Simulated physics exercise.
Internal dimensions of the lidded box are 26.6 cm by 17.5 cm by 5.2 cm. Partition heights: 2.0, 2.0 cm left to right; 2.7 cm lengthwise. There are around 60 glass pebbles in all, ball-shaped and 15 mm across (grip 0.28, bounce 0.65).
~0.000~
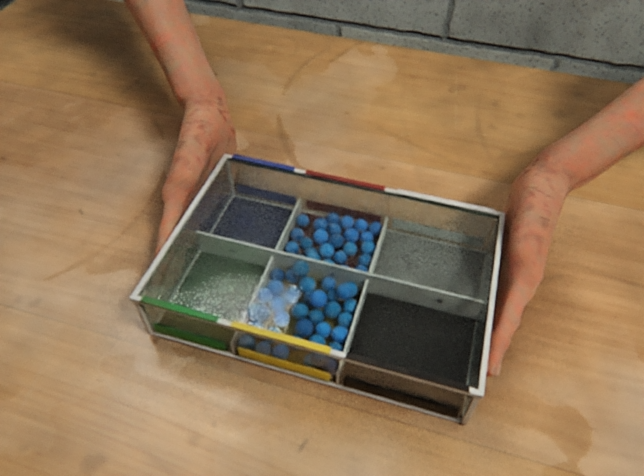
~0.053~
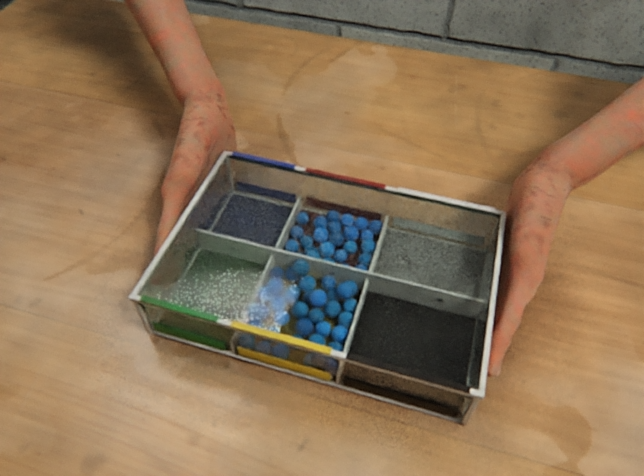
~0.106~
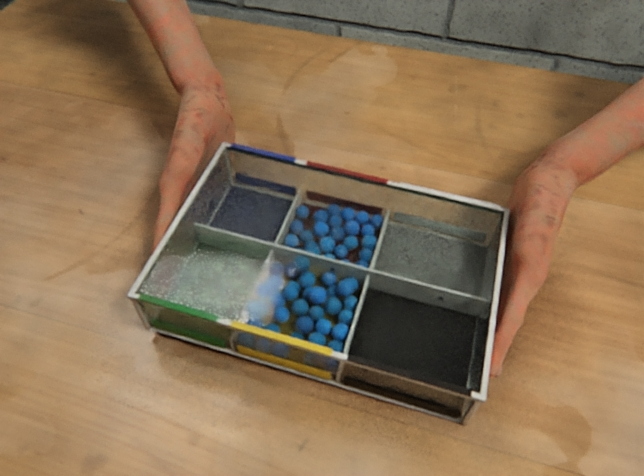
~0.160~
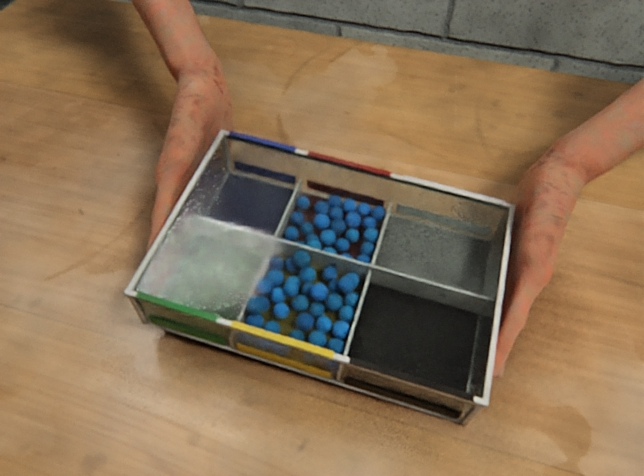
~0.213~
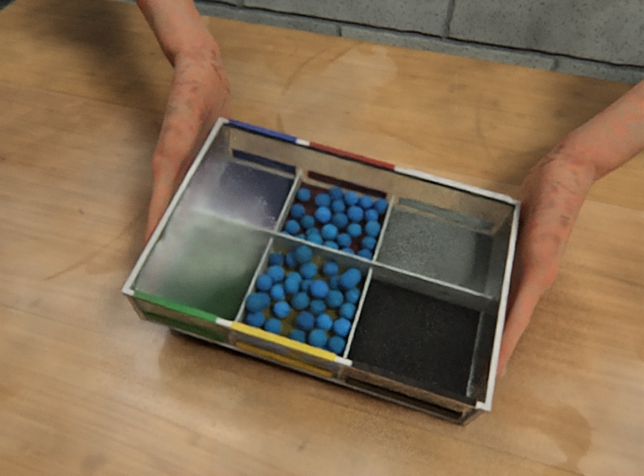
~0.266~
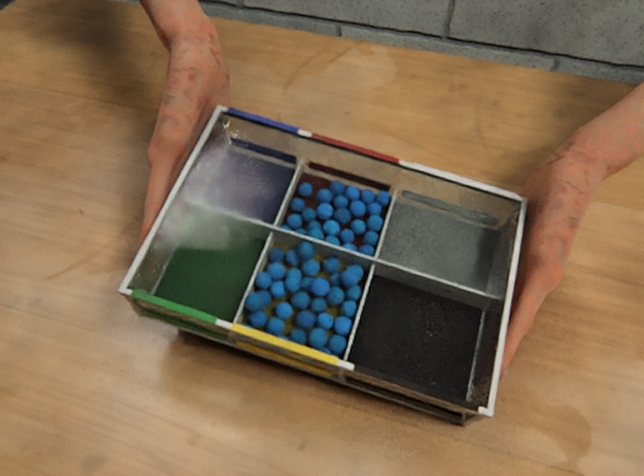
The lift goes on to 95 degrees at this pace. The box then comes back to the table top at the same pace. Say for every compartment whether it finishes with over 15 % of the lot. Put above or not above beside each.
Red: Not above; blue: Not above; green: Not above; yellow: Above; white: Not above; black: Above.
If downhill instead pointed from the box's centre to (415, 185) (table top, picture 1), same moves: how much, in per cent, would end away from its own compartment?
Estimate: Some 65 per cent.
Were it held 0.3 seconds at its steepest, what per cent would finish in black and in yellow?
Final amounts, black 60% and yellow 40%.
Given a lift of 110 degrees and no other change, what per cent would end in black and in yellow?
Result - black 80 percent; yellow 20 percent.
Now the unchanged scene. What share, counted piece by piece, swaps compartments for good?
Estimate: Some 70 %.
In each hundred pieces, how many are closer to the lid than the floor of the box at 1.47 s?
Roughly 40 per cent.
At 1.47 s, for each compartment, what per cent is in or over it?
In per cent: Red 40; blue 0; green 0; yellow 50; white 0; black 10.
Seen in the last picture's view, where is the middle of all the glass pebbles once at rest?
Centre at rest: Approx. (392, 351) px.
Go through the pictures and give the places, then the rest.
In the first frame, box tilt 0 degrees, front corners at (138, 297) and (478, 391); red 40 %, yellow 60 %.
In the second frame, box tilt 1 degrees, front corners at (137, 296) and (478, 392).
In the third frame, box tilt 3 degrees, front corners at (135, 294) and (480, 395), lowest corner right front.
In the fourth frame, box tilt 7 degrees, front corners at (132, 292) and (482, 400), lowest corner right front.
In the fifth frame, box tilt 11 degrees, front corners at (129, 290) and (484, 405), lowest corner right front.
In the sixth frame, box tilt 15 degrees, front corners at (127, 289) and (486, 410), lowest corner right front; red 40 %, yellow 60 %. Its pace works out near 70 degrees a second.
Then, at 1.47 s, tilt 95 degrees; red 40 %, yellow 50 %, black 10 %.
After 2.26 s, tilt 43 degrees; red 5 %, yellow 30 %, black 70 %.
Then, at 3.08 s, tilt 0 degrees; red 5 %, yellow 30 %, black 70 %.
At rest (3.9 s), red 5 %, blue 0 %, green 0 %, yellow 30 %, white 0 %, black 70 %.
